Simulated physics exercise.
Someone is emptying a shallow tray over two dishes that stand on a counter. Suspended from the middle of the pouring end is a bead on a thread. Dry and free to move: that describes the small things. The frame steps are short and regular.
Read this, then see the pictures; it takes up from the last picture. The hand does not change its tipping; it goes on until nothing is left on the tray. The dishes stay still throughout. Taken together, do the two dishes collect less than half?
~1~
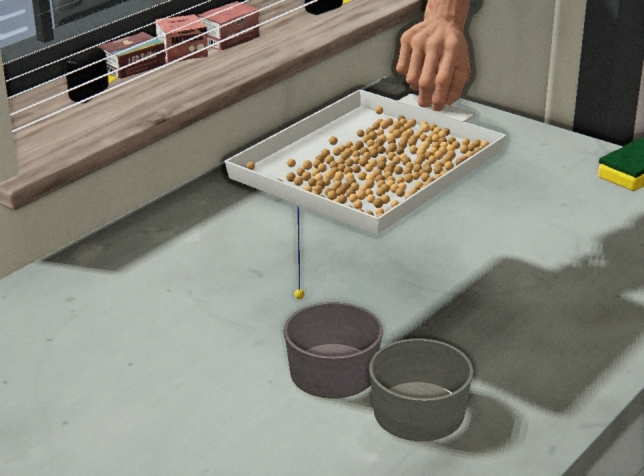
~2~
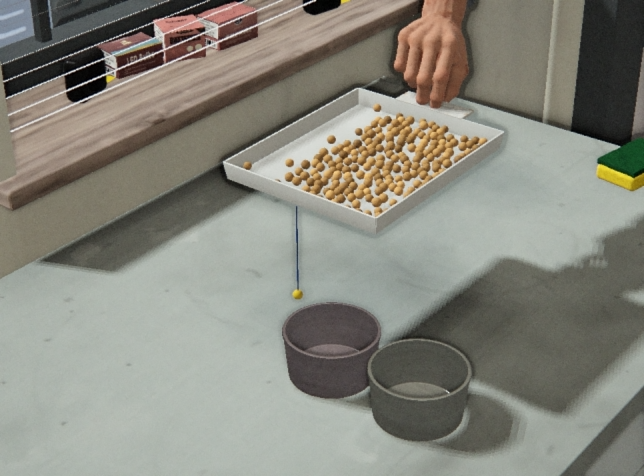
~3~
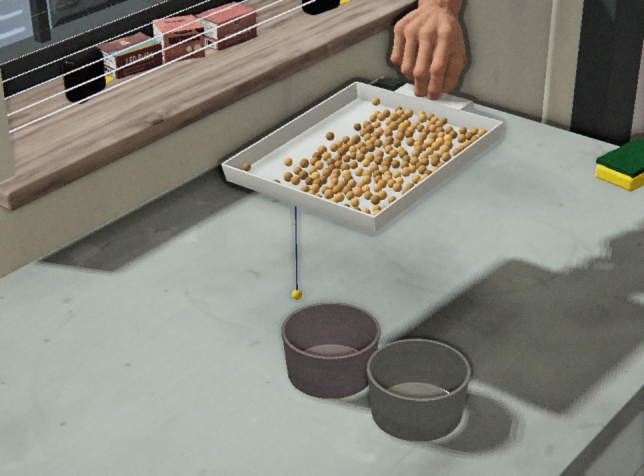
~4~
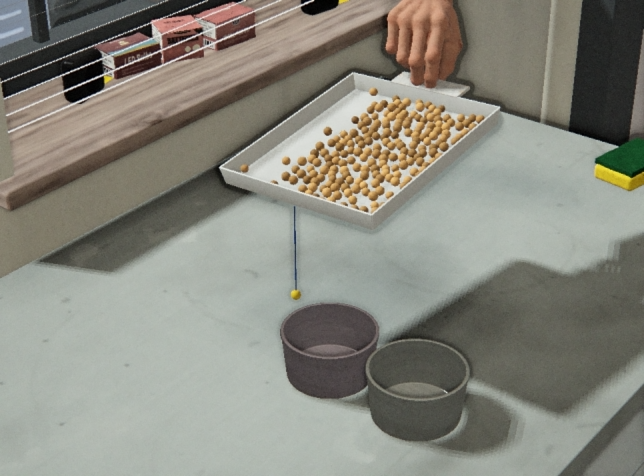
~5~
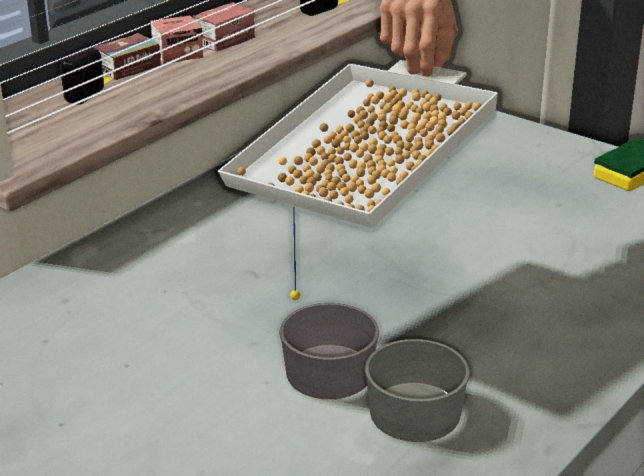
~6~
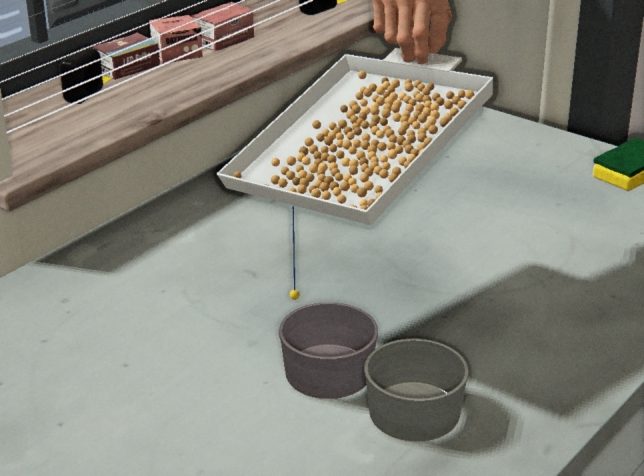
Well, most of the load misses the dishes, as it turns out.
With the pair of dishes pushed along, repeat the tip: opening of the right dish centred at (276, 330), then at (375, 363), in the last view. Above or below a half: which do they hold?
Catch, run one: Past the halfway mark; run two: Below the halfway mark.
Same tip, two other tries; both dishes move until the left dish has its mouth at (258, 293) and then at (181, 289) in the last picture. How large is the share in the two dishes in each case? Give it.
First placement: Some 60 %; second placement: Some 60 %.
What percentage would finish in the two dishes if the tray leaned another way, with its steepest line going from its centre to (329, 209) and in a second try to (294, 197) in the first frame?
Around 50 per cent first, around 0 per cent next.
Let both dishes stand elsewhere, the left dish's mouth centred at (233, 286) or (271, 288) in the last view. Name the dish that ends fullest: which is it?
The left of the pair the first time, the left of the pair the second.
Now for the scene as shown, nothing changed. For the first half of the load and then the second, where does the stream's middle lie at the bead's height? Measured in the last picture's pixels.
The opening half passes (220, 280), the closing half (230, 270).
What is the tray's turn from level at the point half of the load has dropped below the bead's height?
Angle reached: About 95°.
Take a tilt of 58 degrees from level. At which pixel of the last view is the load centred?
(271, 168).
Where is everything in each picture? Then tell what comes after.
In the first picture, corners of the pouring end at (229, 161) and (377, 217), level; middle of the load at (382, 166), round wooden beads; left dish at (304, 369); right dish at (391, 411); bead on its thread at (300, 294).
In the second picture, corners of the pouring end at (227, 162) and (375, 216), level; middle of the load at (380, 165).
In the third picture, corners of the pouring end at (226, 164) and (374, 215), tipped barely, lowest at the left corner; middle of the load at (379, 161).
In the fourth picture, corners of the pouring end at (224, 167) and (371, 213), tipped a little, lowest at the left corner; middle of the load at (376, 154).
In the fifth picture, corners of the pouring end at (222, 170) and (369, 211), tipped a little, lowest at the left corner; middle of the load at (373, 149).
In the sixth picture, corners of the pouring end at (221, 173) and (366, 209), tipped clearly, lowest at the left corner; middle of the load at (365, 145), nearly all on the move; left dish at (299, 369); right dish at (387, 411).
Soon after the last picture, tray tipped steeply; nearly all on the tray; a stray few outside both; a stray few in the air.
A little later, tray tipped right over; about a third on the tray; about half outside both; about a quarter in the air.
Later still, tray tipped past a quarter turn; all outside both.
By the end, tray tipped past a quarter turn; none in the right dish; none in the left dish; all outside both.
